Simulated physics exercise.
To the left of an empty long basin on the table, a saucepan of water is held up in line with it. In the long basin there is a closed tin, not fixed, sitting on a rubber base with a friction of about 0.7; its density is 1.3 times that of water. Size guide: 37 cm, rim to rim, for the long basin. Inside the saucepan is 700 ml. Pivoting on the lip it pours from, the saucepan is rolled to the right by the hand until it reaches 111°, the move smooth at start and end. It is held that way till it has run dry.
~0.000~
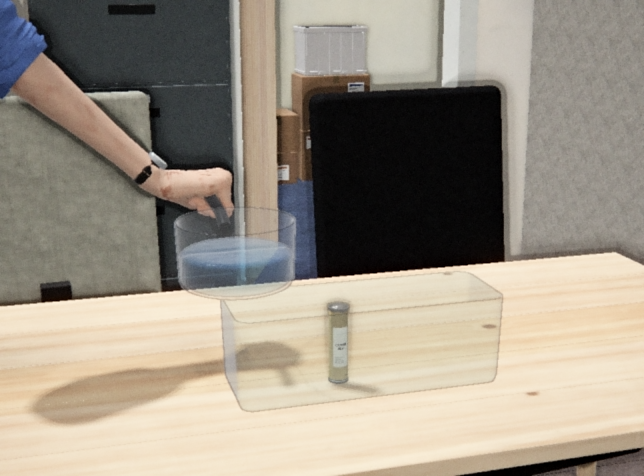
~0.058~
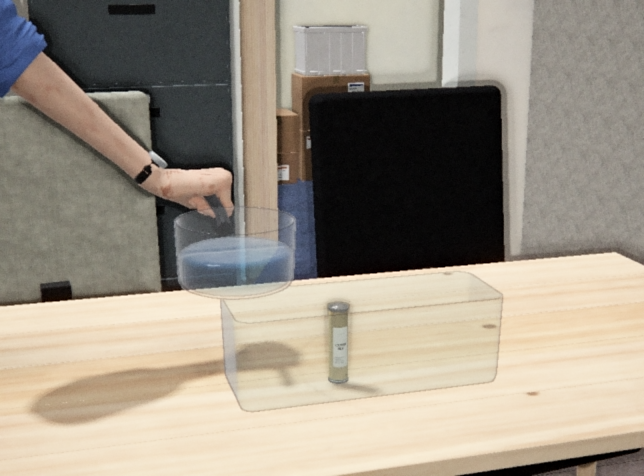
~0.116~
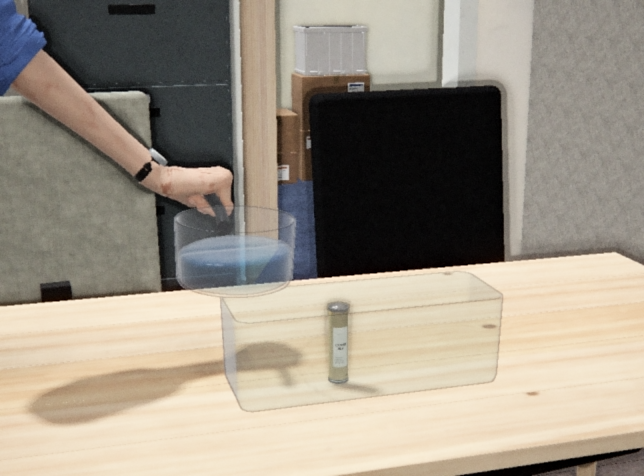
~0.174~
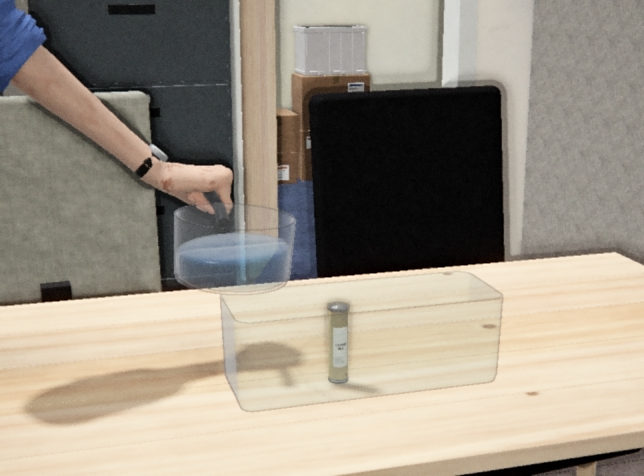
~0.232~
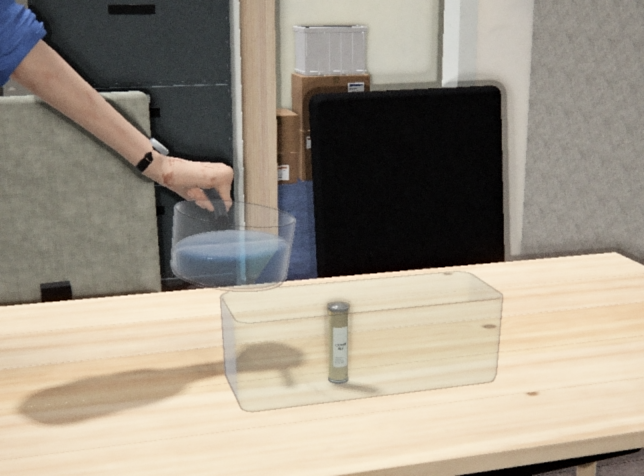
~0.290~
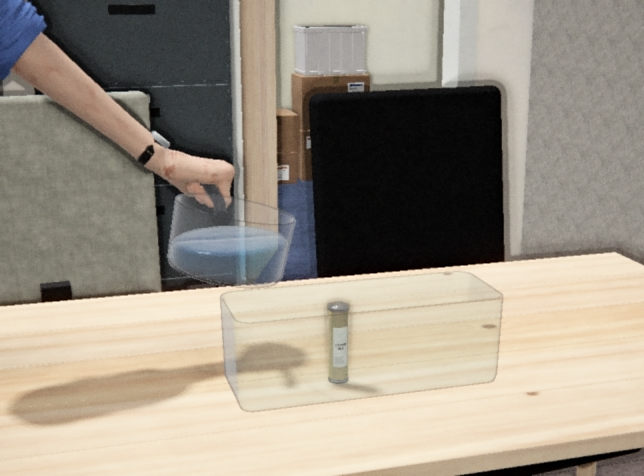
On a wooden table, a hand holding a clear pan of blue liquid slowly tilting it beside a long transparent basin containing a small closed container.
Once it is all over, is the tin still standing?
Most probably it will stay balanced.
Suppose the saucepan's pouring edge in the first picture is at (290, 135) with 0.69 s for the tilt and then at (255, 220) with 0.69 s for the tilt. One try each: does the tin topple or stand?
In the first try it comes down; in the second it comes down.
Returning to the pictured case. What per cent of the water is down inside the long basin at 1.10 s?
I'd put it at roughly 64 per cent.
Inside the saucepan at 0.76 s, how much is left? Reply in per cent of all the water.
Around 76 in a hundred.
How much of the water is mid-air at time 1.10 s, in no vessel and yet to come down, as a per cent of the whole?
22 in a hundred, give or take.
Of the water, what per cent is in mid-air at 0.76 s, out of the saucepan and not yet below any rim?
22 per cent.
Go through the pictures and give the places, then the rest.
Tilt 0°; pouring edge (293, 218); surface from (179, 256) to (290, 246); the long basin's rim runs from (227, 309) to (486, 285); the tin's top is at (338, 310), in the first picture.
Tilt 1°; pouring edge (293, 218); surface from (179, 255) to (289, 245), in the second picture.
Tilt 2°; pouring edge (293, 218); surface from (178, 254) to (289, 244), in the third picture.
Tilt 4°; pouring edge (293, 218); surface from (176, 252) to (287, 241), in the fourth picture.
Tilt 8°; pouring edge (292, 218); surface from (174, 248) to (286, 239), in the fifth picture.
Tilt 12°; pouring edge (292, 218); surface from (172, 242) to (285, 236), in the sixth picture.
By 0.76 s the tilt is 66° and 76 per cent is still to pour; the tin stands where it began.
By 1.10 s the tilt is 102° and 15 per cent is still to pour; the tin stands where it began.
By 1.46 s the tilt is 111° and 0 per cent is still to pour; the tin stands where it began.
By 1.85 s the tilt is 111° and 0 per cent is still to pour; the tin stands where it began.
At rest the tin stands where it began.
